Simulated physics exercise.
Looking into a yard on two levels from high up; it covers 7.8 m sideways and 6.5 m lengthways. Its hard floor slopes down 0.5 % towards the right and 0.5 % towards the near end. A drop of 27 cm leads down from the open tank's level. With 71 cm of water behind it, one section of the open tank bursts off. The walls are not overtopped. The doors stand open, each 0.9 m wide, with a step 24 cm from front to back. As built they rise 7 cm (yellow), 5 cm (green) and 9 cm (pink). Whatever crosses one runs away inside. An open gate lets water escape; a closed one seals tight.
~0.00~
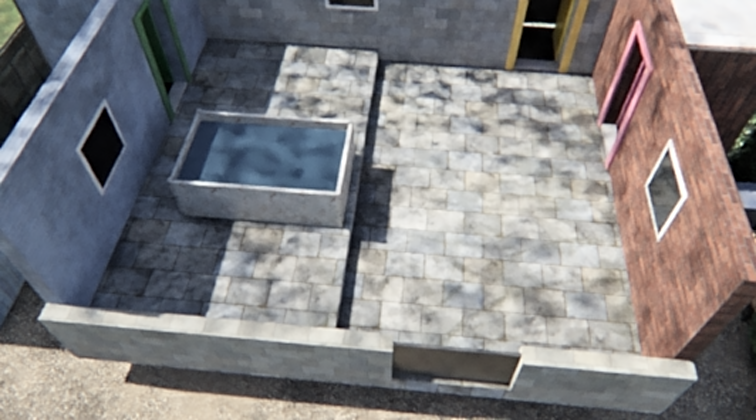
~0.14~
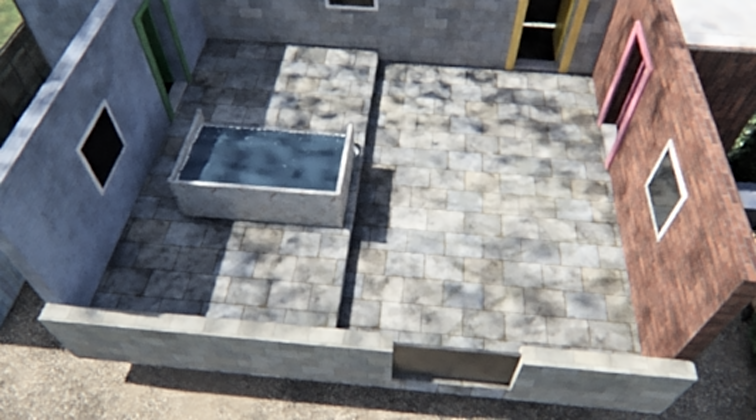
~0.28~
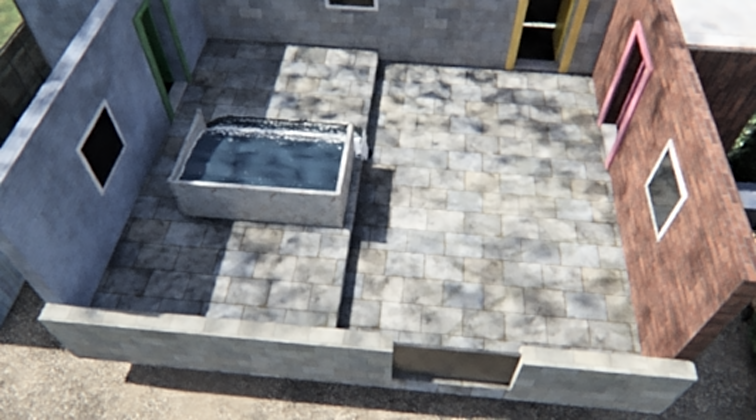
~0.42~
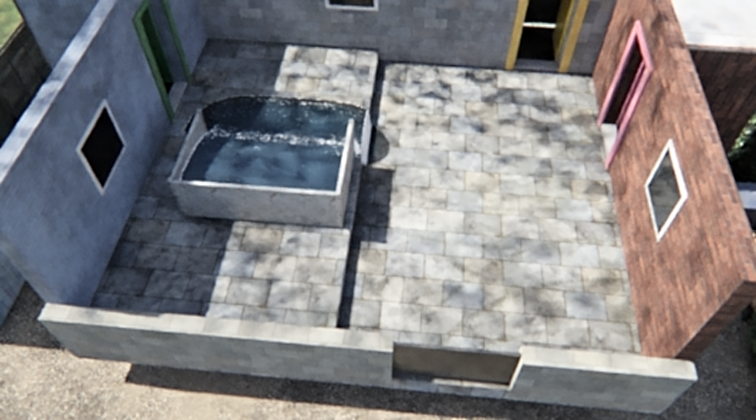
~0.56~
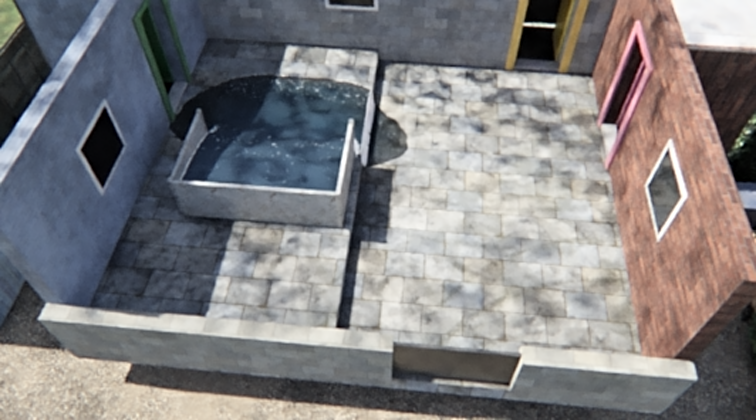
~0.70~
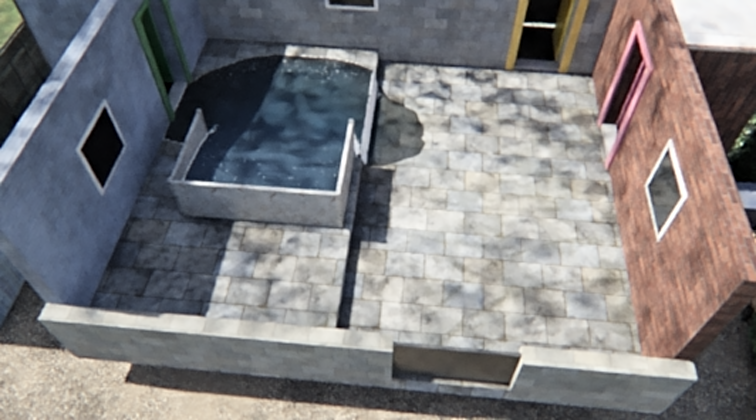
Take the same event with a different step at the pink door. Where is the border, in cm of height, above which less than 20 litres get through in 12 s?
Some 11 cm above the ground.
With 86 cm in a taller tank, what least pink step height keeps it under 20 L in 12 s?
About 13.5 cm.
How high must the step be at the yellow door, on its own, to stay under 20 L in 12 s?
Roughly 7.5 cm at yellow.
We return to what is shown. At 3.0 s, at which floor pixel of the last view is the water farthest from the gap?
Near (589, 74).
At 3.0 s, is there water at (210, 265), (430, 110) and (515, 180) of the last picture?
In turn: Still dry, flooded, dry.
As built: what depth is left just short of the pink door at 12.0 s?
Some 6.5 cm.
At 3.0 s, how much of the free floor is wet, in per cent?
Near 40 per cent is wet.
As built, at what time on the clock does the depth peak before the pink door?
Around 4.0 s.
After 1.4 s water covers 30 % of the floor, deepest (44 cm) near (303, 50); it has not reached the pink door.
After 3.0 s water covers 40 % of the floor, deepest (29 cm) near (589, 74); it has not reached the pink door.
After 12.0 s water covers 95 % of the floor, deepest (12 cm) near (340, 357); 6 cm at the pink door, 40 litres in over its 9 cm step.
At the pink door as built, the water arrived by 3.4 s and peaked near 15 cm at 4.0 s.
With a step of 9 cm, 40 litres would have come in within the 12 s; with 12.5 cm, 8 litres. So under 20 litres takes about 11 cm.
